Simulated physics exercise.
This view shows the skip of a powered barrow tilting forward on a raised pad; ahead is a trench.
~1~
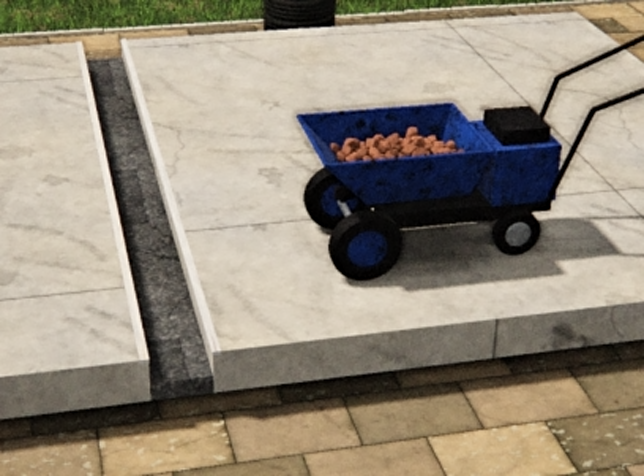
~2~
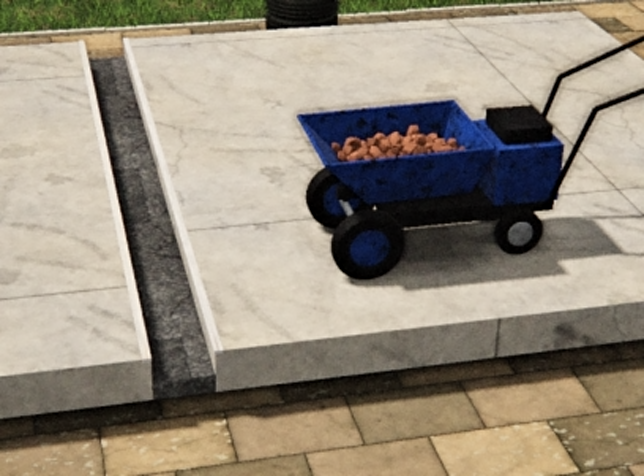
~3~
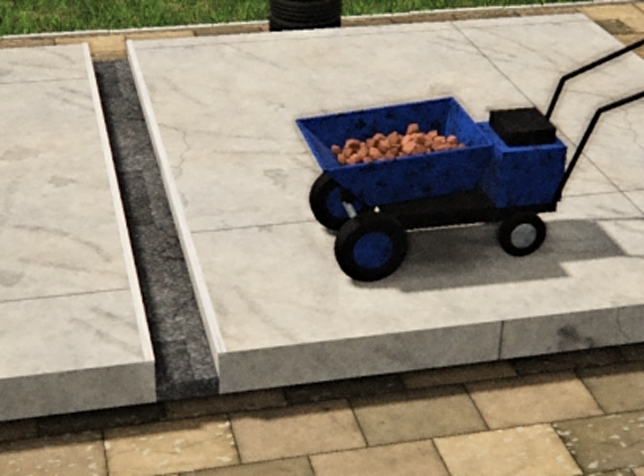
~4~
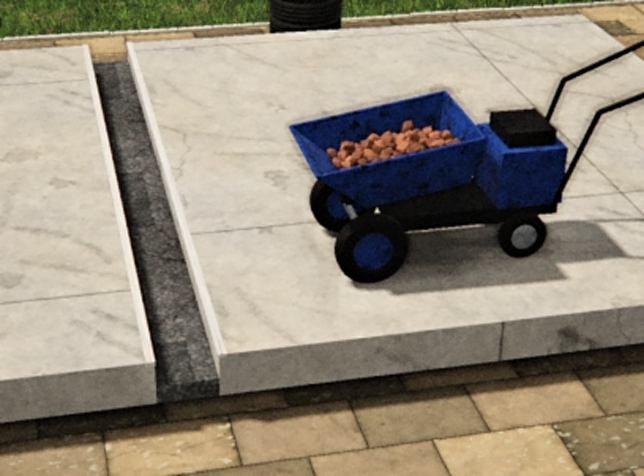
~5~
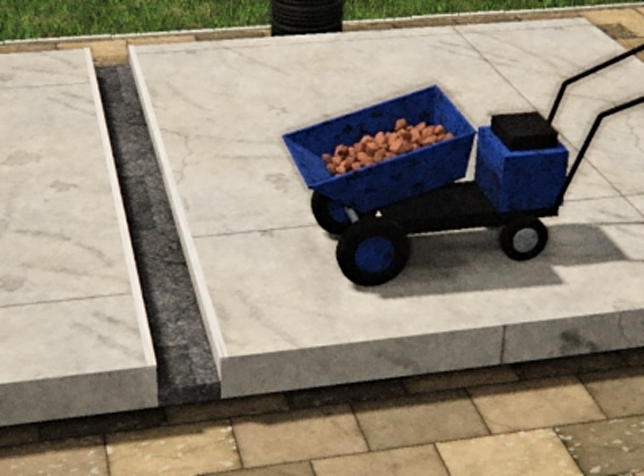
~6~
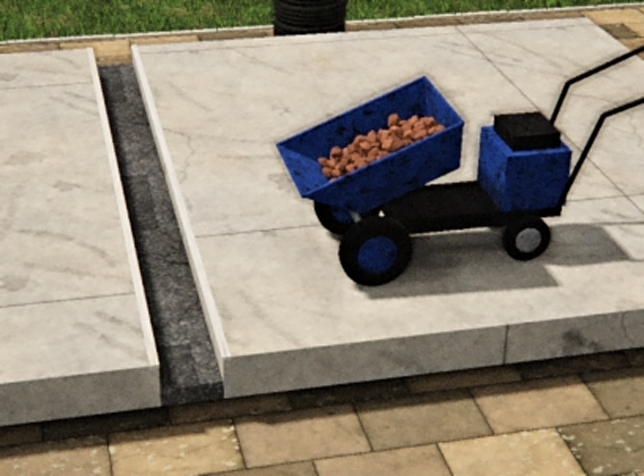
On a raised stone pad beside a trench, a blue barrow's rubble-filled skip tilts forward.
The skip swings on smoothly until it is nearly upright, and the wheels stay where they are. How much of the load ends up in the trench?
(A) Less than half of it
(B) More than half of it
Less than half of it (A).
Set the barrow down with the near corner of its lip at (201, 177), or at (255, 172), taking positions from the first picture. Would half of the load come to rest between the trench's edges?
To start, the lesser share; after that, the greater share.
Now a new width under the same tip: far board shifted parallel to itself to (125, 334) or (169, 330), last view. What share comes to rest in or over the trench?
Roughly 20 % first, 20 % second.
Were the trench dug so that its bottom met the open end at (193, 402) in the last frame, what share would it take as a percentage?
It works out to some 20 per cent.
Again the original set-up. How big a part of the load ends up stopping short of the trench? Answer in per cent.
45 %.
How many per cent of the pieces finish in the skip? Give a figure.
It ends up near 30 per cent.
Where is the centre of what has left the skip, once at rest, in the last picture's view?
I'd say the middle ends up at about (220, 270).
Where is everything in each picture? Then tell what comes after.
In the first frame, lip of the skip (327, 166), level; top of the load (414, 151), lumps of rubble; first edge of the trench (207, 319); far edge (138, 326), the trench over half as wide as the skip, and about half as deep as wide.
In the second frame, lip of the skip (327, 166), tipped barely; top of the load (415, 149).
In the third frame, lip of the skip (325, 171), tipped barely; top of the load (414, 148).
In the fourth frame, lip of the skip (318, 177), tipped a little; top of the load (421, 153).
In the fifth frame, lip of the skip (310, 188), tipped clearly; top of the load (416, 141).
In the sixth frame, lip of the skip (303, 197), tipped clearly; top of the load (419, 132); first edge of the trench (217, 324); far edge (148, 332).
Just after the last frame, skip tipped steeply; every one in the skip.
A moment on, skip tipped right over; the larger part in the skip; roughly a quarter short of the trench.
Further on, skip tipped right over; roughly a quarter in the skip; roughly half short of the trench; roughly a quarter in or heaped over the trench.
When it is over, skip tipped right over; roughly a quarter in the skip; roughly half short of the trench; roughly a quarter in or heaped over the trench; not one beyond it.
